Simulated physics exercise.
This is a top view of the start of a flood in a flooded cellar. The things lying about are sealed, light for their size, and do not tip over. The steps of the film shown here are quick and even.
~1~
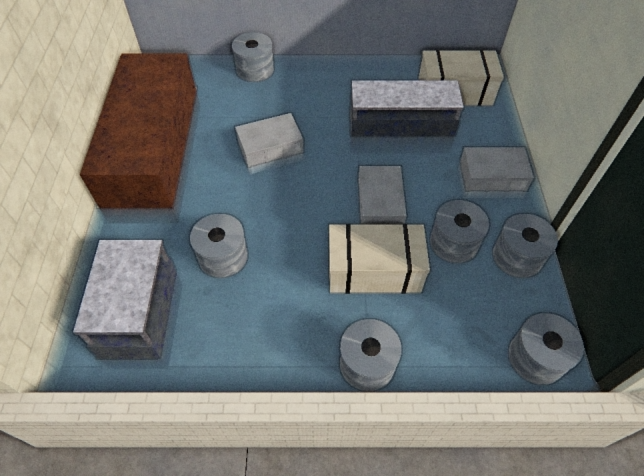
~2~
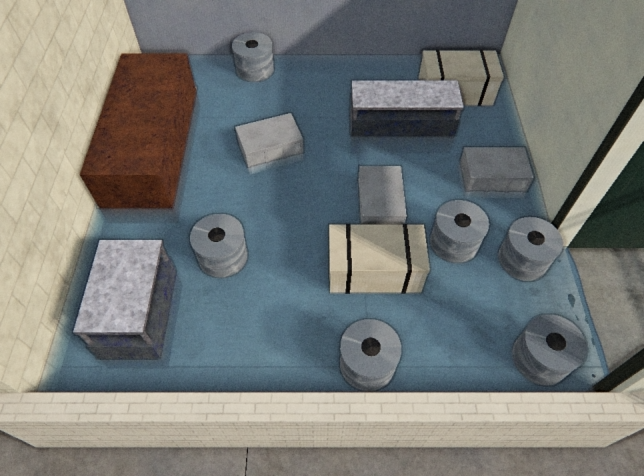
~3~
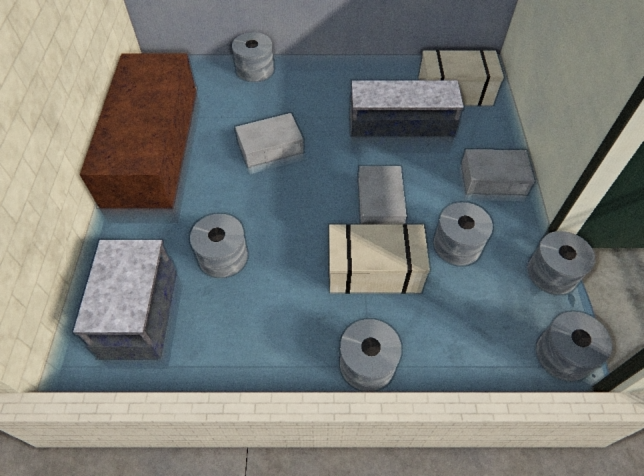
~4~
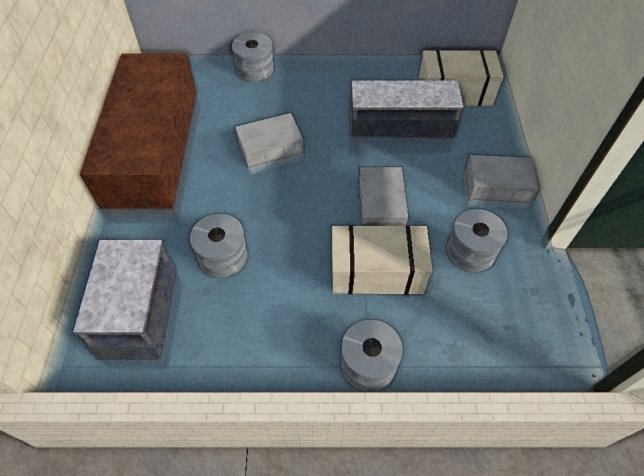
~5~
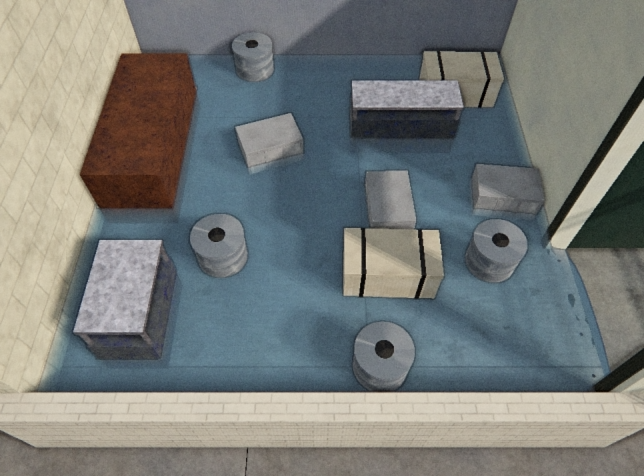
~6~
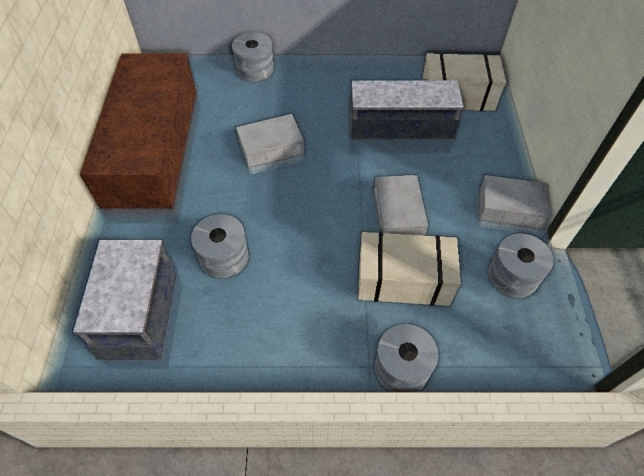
Two round grey objects slid out through an opening on the right after the dark panel there moved away, then a strapped crate and several nearby grey pieces drifted rightward while the rest stayed put.
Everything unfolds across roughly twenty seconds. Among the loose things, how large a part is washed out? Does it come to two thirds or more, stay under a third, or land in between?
Two thirds or more.
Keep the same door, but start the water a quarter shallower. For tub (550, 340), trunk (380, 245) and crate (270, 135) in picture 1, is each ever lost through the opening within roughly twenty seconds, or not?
Taking them in order: Leaves the room; leaves the room; remains in the room.
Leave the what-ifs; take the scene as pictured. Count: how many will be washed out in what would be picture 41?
All told, it is 9.
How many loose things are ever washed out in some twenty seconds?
10.
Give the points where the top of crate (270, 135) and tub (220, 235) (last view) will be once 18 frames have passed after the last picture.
About (358, 207) and (335, 291).
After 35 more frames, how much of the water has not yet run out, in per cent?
I'd estimate some 46 percent of the water stays.
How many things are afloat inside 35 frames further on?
2.
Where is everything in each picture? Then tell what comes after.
A tub at (463, 221), afloat; a crate at (498, 162), afloat; 0 of 11 have shifted, in the first frame.
A tub at (463, 221), afloat; a crate at (498, 162) floats; 1 of 11 have shifted, in the second frame.
A tub at (466, 223) floats, close to its start; a crate at (500, 165) floats; 2 of 11 have shifted, in the third frame.
A tub at (481, 230), afloat, close to its start; a crate at (504, 172) floats, close to its start; 4 of 11 have shifted, in the fourth frame.
A tub at (500, 241) floats, a stride from its start; a crate at (510, 182) floats, close to its start; 7 of 11 have shifted, in the fifth frame.
A tub at (526, 256) floats, a stride from its start; a crate at (518, 195) floats, a stride from its start; 8 of 11 have shifted, in the sixth frame.
A moment on, 4 of 11 are out; 7 afloat.
Next, 7 of 11 are out; 4 afloat.
Later, 9 of 11 are out; 2 afloat.
In the end, 10 of 11 are out; 1 afloat.
